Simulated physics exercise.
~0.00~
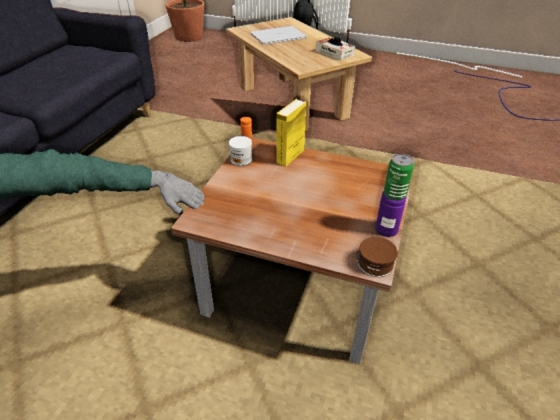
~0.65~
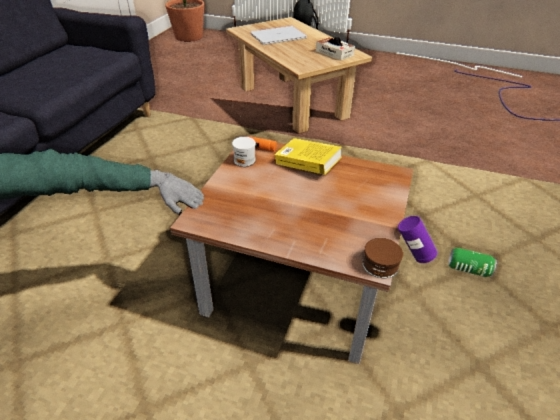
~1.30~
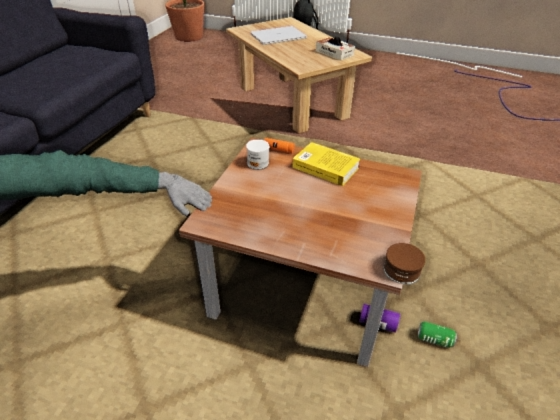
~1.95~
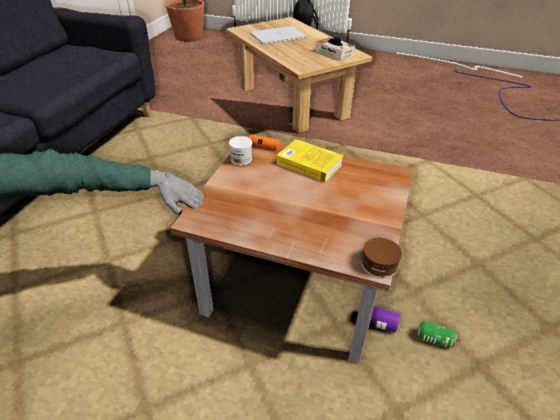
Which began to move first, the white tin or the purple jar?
The purple jar moved first. It was already tumbling off the table before the white tin shifted.
